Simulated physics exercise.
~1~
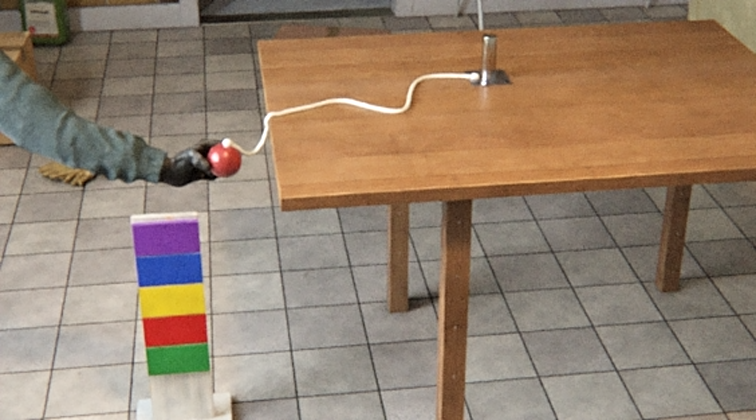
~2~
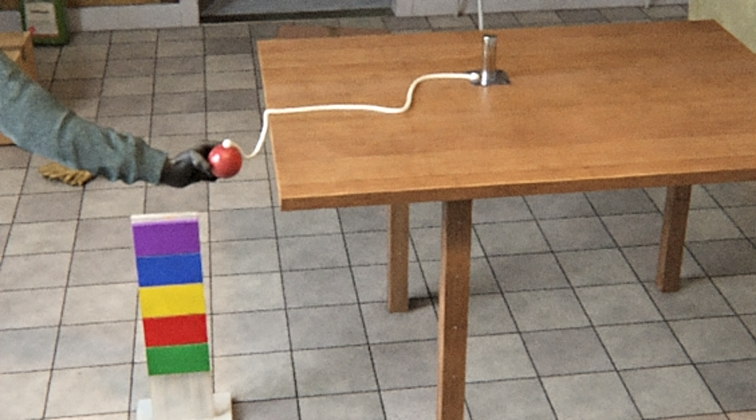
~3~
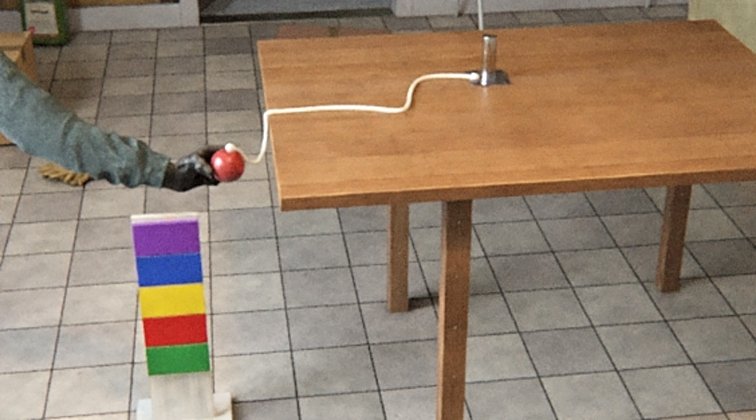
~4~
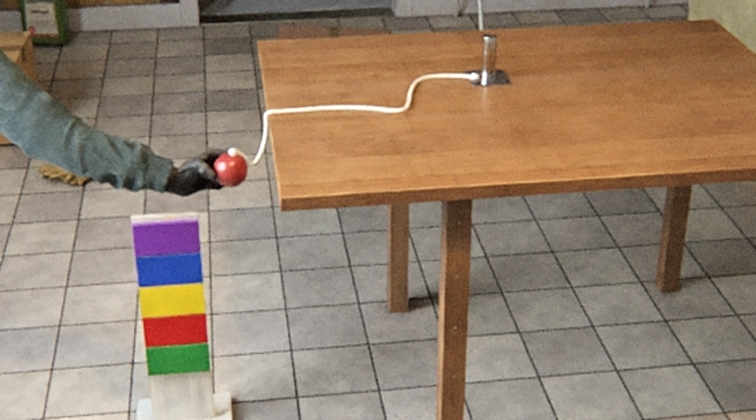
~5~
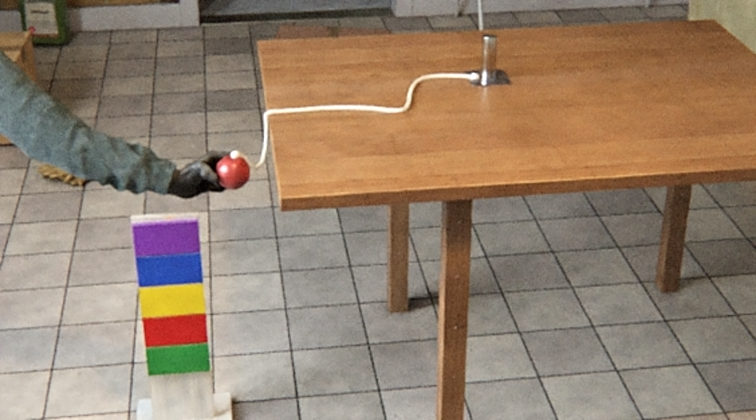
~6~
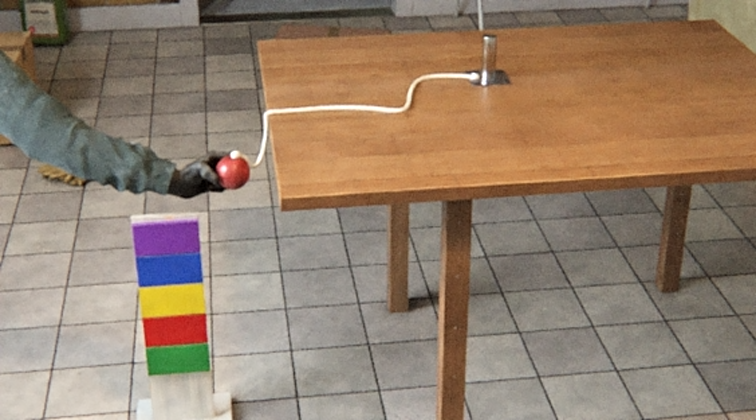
A red ball-like object, held in a dark-gloved hand at the table's left edge, starts just above a stand banded purple, blue, yellow, red and green. The hand shifts it very slightly right and down, then keeps it nearly still, while the white cord lies loosely curved across the wooden tabletop.
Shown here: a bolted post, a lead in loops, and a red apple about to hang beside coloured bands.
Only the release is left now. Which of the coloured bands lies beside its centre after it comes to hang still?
The blue band lies beside it.
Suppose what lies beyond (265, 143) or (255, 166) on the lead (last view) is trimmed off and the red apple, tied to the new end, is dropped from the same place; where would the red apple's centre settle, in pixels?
I'd say somewhere near (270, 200) the first time and near (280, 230) the second time.
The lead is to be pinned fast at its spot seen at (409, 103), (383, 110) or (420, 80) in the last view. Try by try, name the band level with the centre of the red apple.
Taking the three tries in turn, you'd get purple, purple and blue.
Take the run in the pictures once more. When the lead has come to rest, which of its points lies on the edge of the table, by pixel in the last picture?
It's the point at about (316, 109).
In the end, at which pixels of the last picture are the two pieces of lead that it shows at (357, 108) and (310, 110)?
Around (305, 107), then around (268, 124).
A little later, apple near (293, 237); level with blue.
Next, apple near (257, 254); level with blue.
When it is over, apple near (267, 255); level with blue. Its centre hangs level with the blue band.
